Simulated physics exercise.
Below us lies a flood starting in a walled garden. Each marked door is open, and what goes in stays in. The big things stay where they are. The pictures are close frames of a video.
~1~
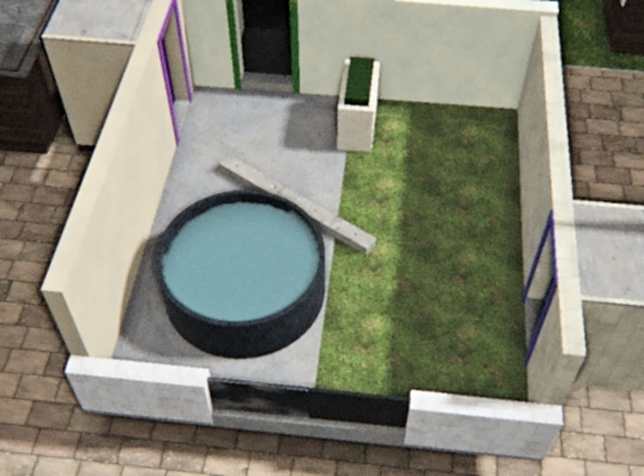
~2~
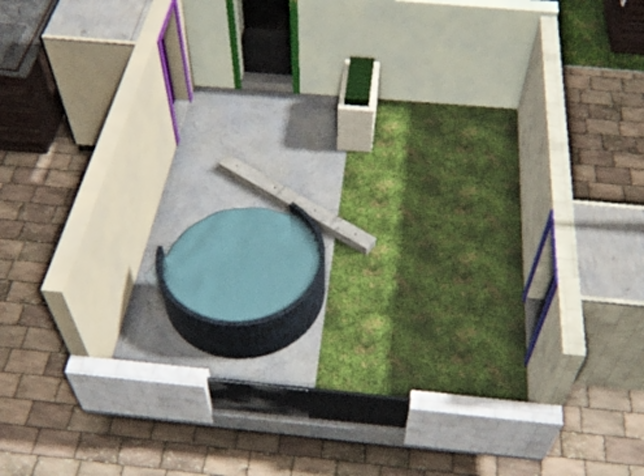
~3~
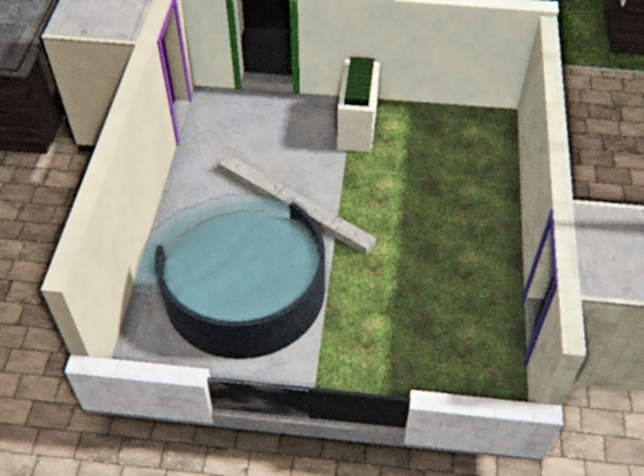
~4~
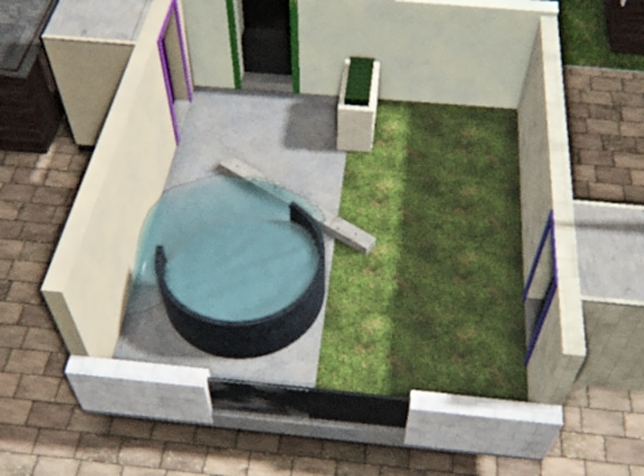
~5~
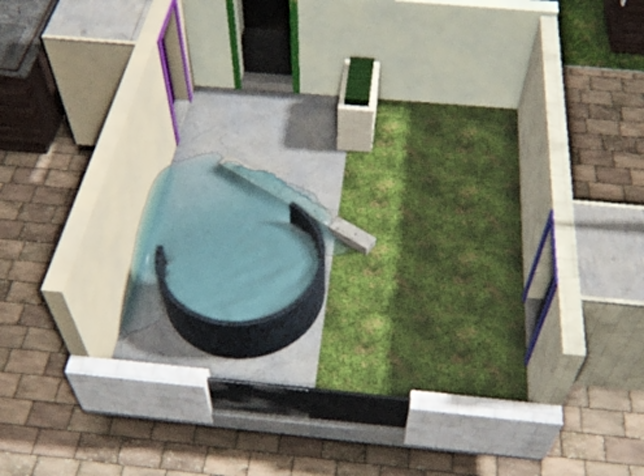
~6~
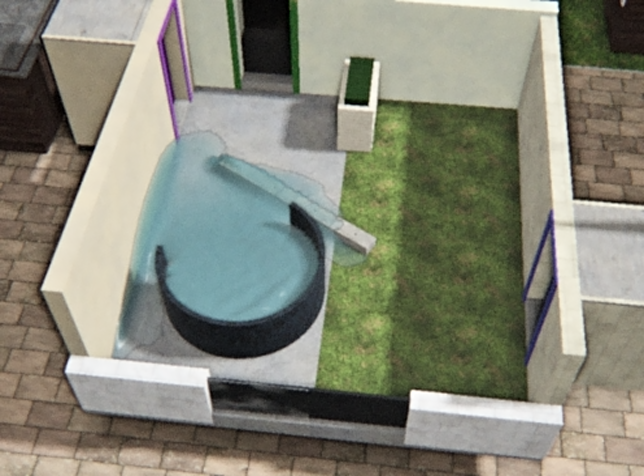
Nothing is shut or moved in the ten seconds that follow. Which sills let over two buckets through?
The purple door lets in a lot; the blue door admits no more than that; the green door lets in a lot.
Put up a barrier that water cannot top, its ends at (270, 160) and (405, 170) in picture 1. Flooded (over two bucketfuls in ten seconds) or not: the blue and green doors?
My reading: The blue door holds, the green door takes more.
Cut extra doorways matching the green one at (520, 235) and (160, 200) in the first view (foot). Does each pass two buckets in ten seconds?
In turn: Holds, takes more.
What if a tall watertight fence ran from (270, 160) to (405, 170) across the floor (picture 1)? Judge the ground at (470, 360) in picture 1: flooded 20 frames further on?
There: Free of water.
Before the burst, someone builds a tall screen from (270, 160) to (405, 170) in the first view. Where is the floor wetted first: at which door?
First comes the purple-painted one.
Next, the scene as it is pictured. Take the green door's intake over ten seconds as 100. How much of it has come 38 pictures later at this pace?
Close to 100 %.
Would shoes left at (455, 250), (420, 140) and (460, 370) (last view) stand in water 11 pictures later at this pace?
In that order: Dry, dry, dry.
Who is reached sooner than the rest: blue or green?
It is the green door.
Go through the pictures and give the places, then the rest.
In the first picture, still water in the pool at (241, 257).
In the second picture, water pours out on the pool's far side and has run to (153, 280).
In the third picture, water pours out on the pool's far side and has run to (135, 286).
In the fourth picture, the front is at (127, 310), out from the gap on the pool's far side.
In the fifth picture, water pours out on the pool's far side and has run to (119, 336).
In the sixth picture, water pours out on the pool's far side and has run to (111, 362).
A moment on, water covers 40 % of the floor; the purple door under two buckets in, the blue door not reached, the green door not reached.
Next, water covers 50 % of the floor; the purple door over two buckets in, the blue door not reached, the green door over two buckets in.
Then, water covers 70 % of the floor; the purple door far over two buckets in, the blue door not reached, the green door far over two buckets in.
Later, water covers 90 % of the floor; the purple door far over two buckets in, the blue door not reached, the green door far over two buckets in.
In the end, water covers 95 % of the floor; the purple door far over two buckets in, the blue door wet at the sill, nothing in, the green door far over two buckets in.
